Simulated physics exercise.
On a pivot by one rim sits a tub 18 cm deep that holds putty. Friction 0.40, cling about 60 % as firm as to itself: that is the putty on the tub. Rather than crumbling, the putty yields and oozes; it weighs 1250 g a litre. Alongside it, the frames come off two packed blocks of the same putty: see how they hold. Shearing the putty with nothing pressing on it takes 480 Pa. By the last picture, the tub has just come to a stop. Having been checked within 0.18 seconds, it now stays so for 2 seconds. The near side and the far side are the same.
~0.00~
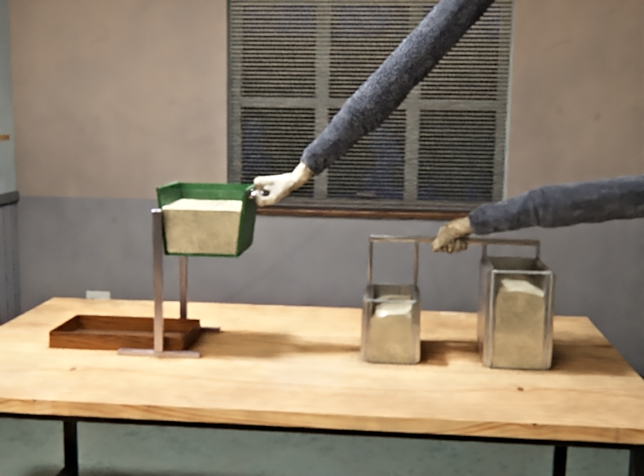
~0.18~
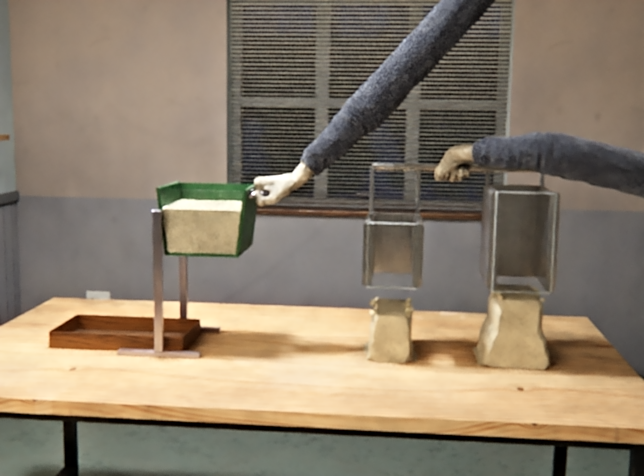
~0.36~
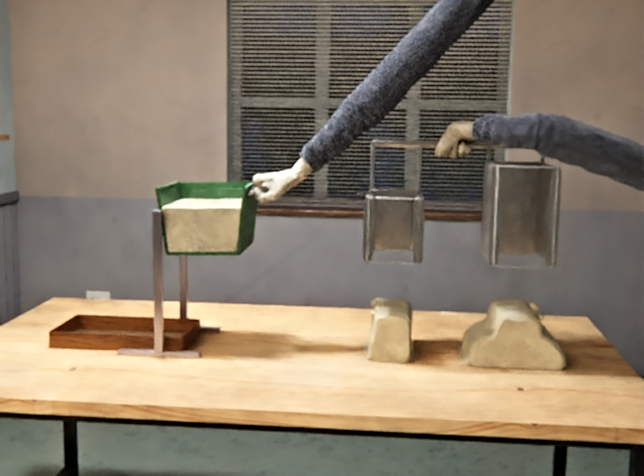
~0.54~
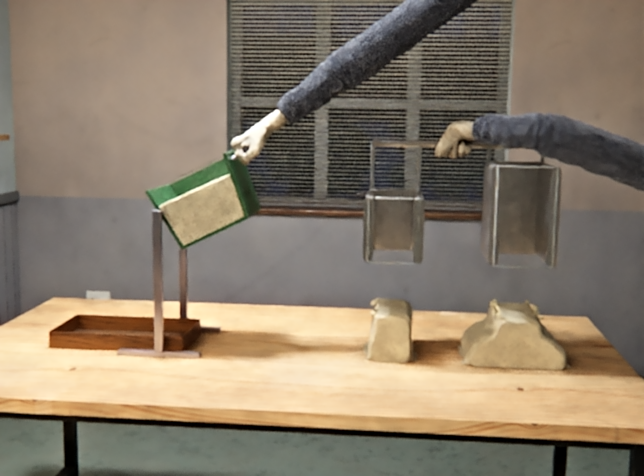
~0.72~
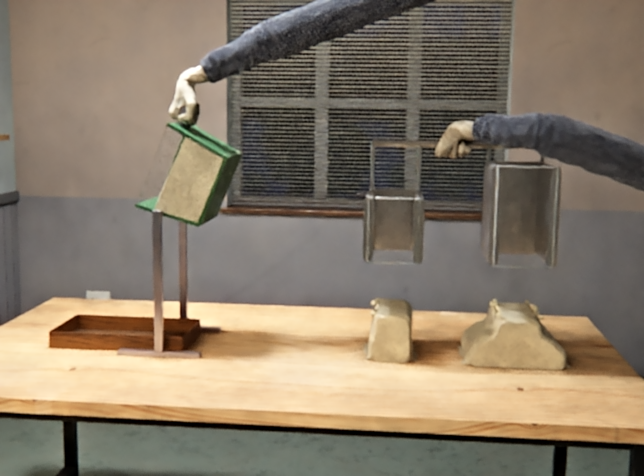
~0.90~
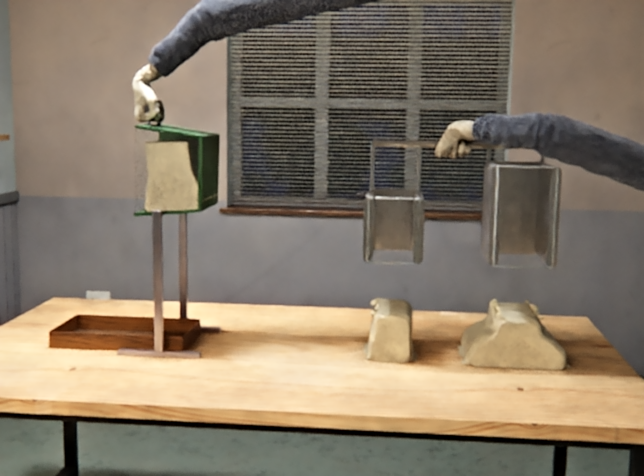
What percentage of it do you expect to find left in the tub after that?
About 47 percent is left in the tub.
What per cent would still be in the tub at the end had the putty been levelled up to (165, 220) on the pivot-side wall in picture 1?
Result: Approx. 70 % remaining in tub.
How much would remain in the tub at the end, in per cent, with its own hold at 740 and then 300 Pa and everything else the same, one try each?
You'd see 90 percent the first time and 40 percent the second.
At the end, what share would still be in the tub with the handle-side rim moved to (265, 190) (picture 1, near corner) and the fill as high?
Then near 35 % stays in the tub.
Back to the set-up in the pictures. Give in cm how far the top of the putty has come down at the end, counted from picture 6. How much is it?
11 cm.
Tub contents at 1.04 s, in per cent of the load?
Around 85 per cent.
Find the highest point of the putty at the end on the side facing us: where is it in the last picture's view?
Somewhere near (178, 182) in the last view.
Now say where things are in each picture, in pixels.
Handle-side rim at (243, 191), tilt 0 degrees; highest point of the putty at (172, 208); test blocks 15 cm, 23 cm high (left to right), in the first frame.
Handle-side rim at (243, 191), tilt 0 degrees; highest point of the putty at (172, 208); test blocks 14 cm, 20 cm high (left to right), in the second frame.
Handle-side rim at (242, 188), tilt 2 degrees; highest point of the putty at (239, 208); test blocks 14 cm, 15 cm high (left to right), in the third frame.
Handle-side rim at (223, 155), tilt 27 degrees; highest point of the putty at (229, 176); test blocks 14 cm, 15 cm high (left to right), in the fourth frame.
Handle-side rim at (167, 126), tilt 68 degrees; highest point of the putty at (183, 139); test blocks 14 cm, 15 cm high (left to right), in the fifth frame.
Handle-side rim at (136, 128), tilt 88 degrees; highest point of the putty at (182, 142); test blocks 14 cm, 15 cm high (left to right), in the sixth frame.
By 1.04 s, the tub is at 88 degrees and holds 87 %.
By 1.21 s, the tub is at 88 degrees and holds 53 %.
By 1.38 s, the tub is at 88 degrees and holds 47 %.
By 1.55 s, the tub is at 88 degrees and holds 47 %.
By 2.90 s, at the end, the tub is at 88 degrees and holds 47 %.
